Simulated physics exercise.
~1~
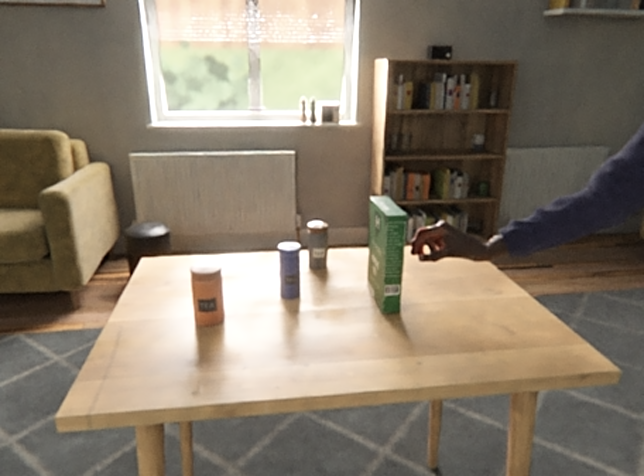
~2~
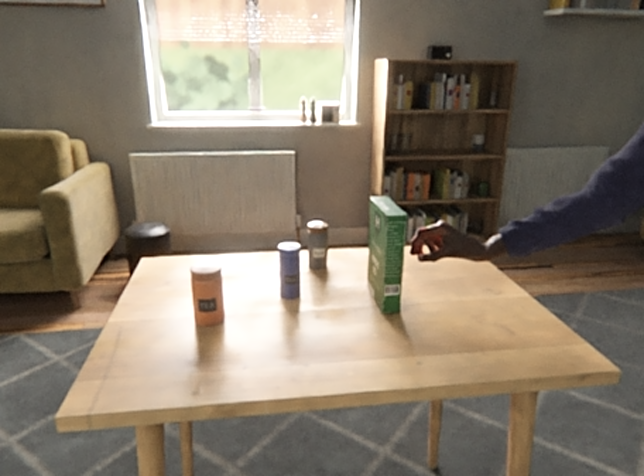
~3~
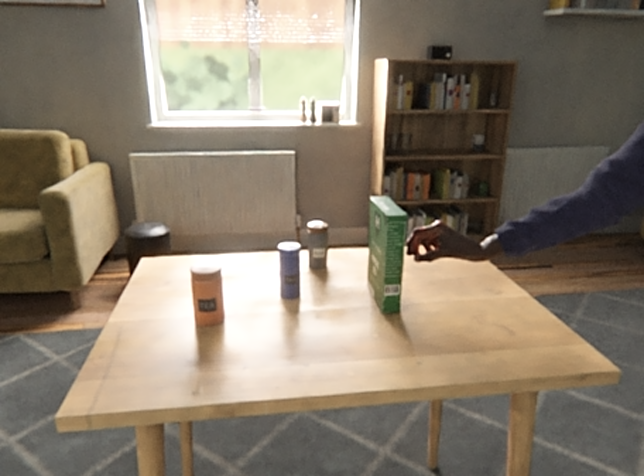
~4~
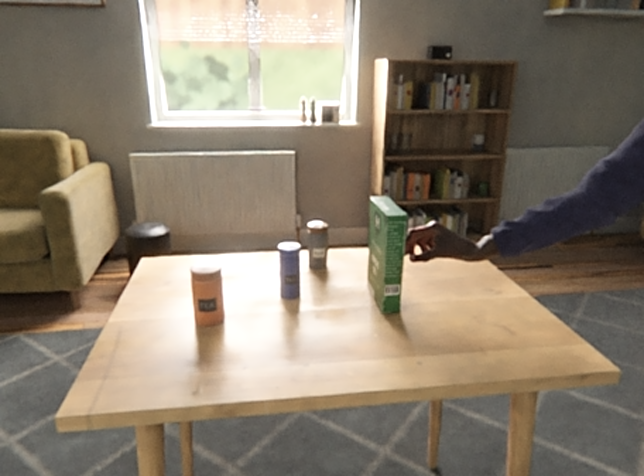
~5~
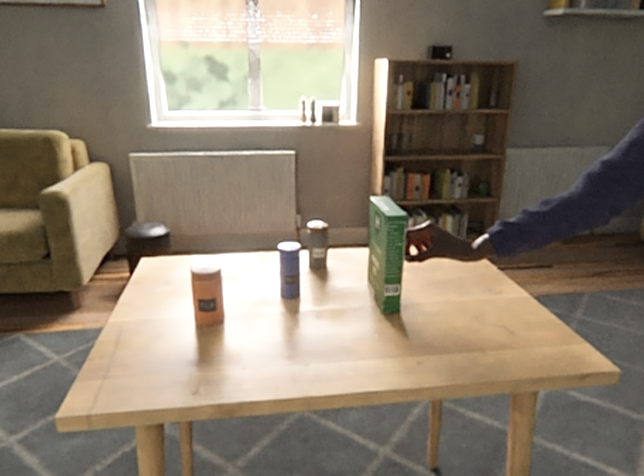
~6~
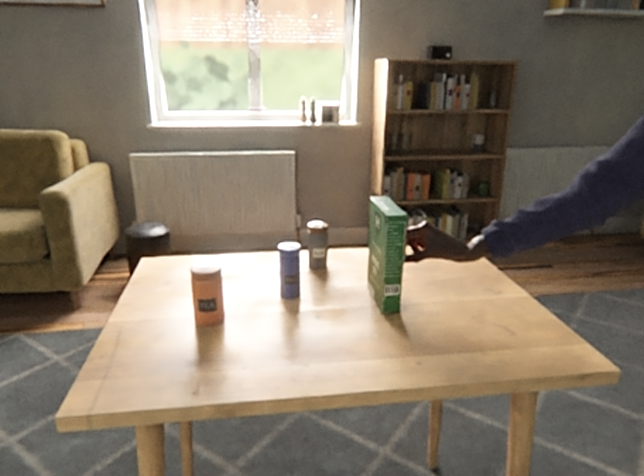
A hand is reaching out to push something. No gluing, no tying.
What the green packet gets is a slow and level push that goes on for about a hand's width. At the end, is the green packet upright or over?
Overturned.
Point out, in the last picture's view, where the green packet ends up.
In the last picture, near pixel (336, 268).
Then, 0.30 s after the last picture, green packet tipped 13° from how it was near (373, 253).
Then, 0.50 s after the last picture, green packet tipped 34° from how it was near (355, 258).
Then, 0.60 s after the last picture, green packet tipped 55° from how it was near (338, 266).
Then, 1.20 s after the last picture, green packet tipped 55° from how it was near (338, 268).
At rest, tipped over on the table, green packet. Seen from the same camera at the end, green packet near (336, 268).
